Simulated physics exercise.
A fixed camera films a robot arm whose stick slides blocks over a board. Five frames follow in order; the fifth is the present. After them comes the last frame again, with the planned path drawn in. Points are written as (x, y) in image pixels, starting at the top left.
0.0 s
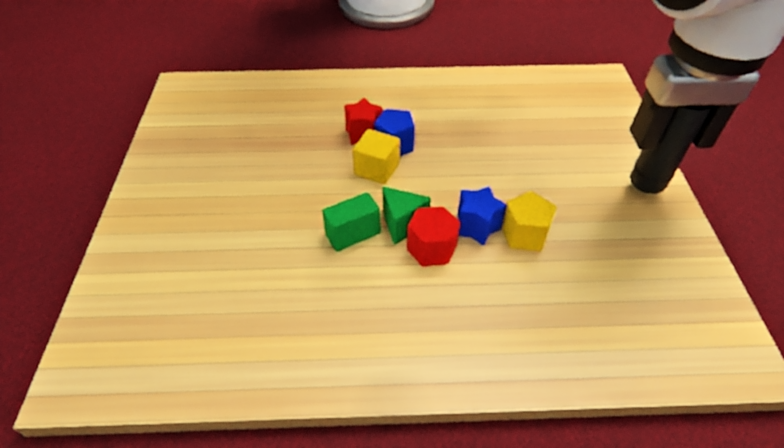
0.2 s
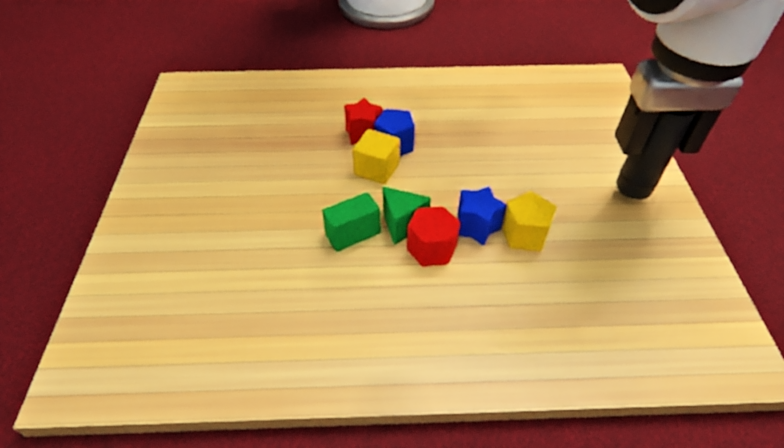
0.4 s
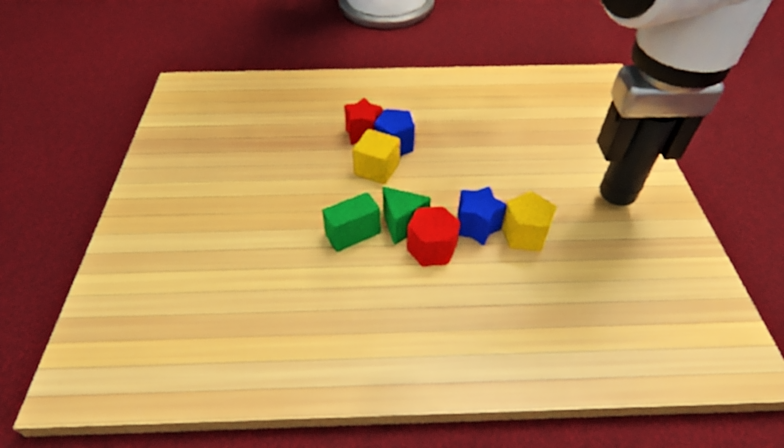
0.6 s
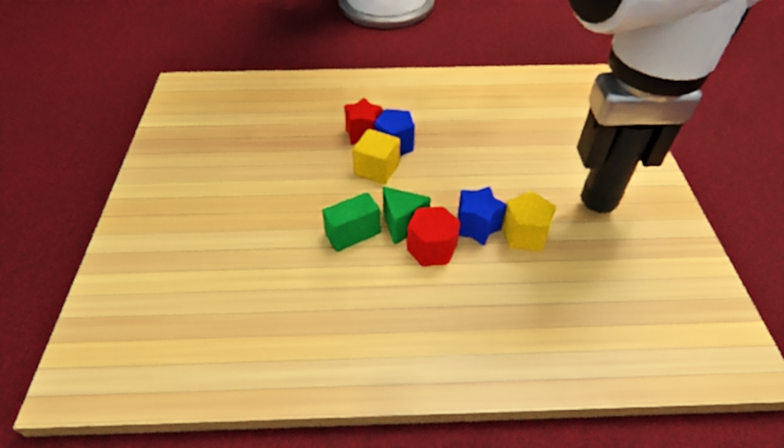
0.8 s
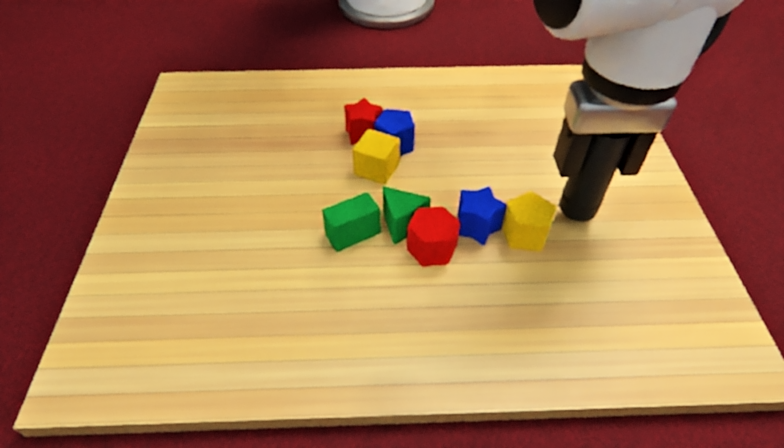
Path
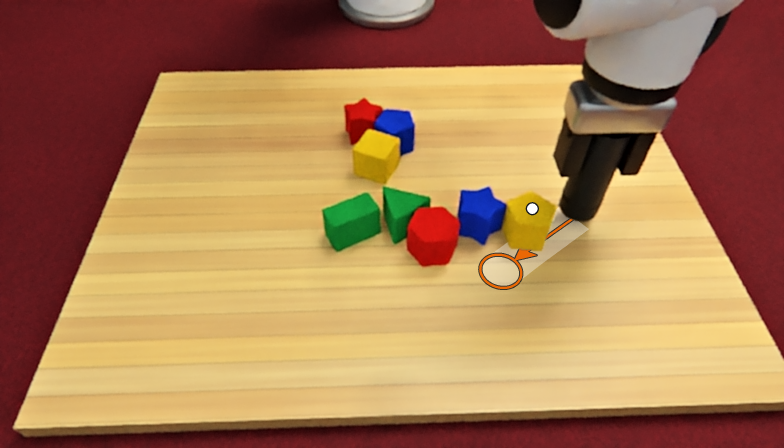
A white and grey robotic arm with a dark, stick-like tip slides left and slightly toward the viewer over a pale wooden board on dark red cloth, seen from a raised, fixed viewpoint. Red, blue and yellow blocks cluster near the back, while green, red, blue and yellow ones form a row mid-board. The tip nears the row's yellow block at right, and every block stays still.
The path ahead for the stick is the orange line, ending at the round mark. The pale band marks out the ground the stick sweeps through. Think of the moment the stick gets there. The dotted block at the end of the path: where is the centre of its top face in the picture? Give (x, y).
It should be at (473, 222) by then.
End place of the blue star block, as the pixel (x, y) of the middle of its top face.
Located at (454, 192).
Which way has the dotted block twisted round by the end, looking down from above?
From overhead, the rotation is clockwise.
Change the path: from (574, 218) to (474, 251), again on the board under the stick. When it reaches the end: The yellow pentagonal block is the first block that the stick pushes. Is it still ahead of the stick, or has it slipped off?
The yellow pentagonal block is leading.
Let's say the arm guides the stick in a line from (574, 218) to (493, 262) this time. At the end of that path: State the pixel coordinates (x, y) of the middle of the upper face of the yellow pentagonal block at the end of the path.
My estimate: (457, 221).
The line goes straight from (574, 218) to (501, 271); the dot is on the yellow pentagonal block.
What follows on the original path. One third of the way, stick (554, 225); blue star block (467, 199); yellow pentagonal block (515, 213), turned 20° clockwise.
Two thirds of the way, stick (529, 243); blue star block (458, 194); yellow pentagonal block (490, 217), turned 70° clockwise.
At the end, stick (503, 262); green triangle (400, 199); red hexagon (426, 224), turned 15° anticlockwise; blue star block (454, 192), turned 30° clockwise; yellow pentagonal block (473, 222), turned 95° clockwise.
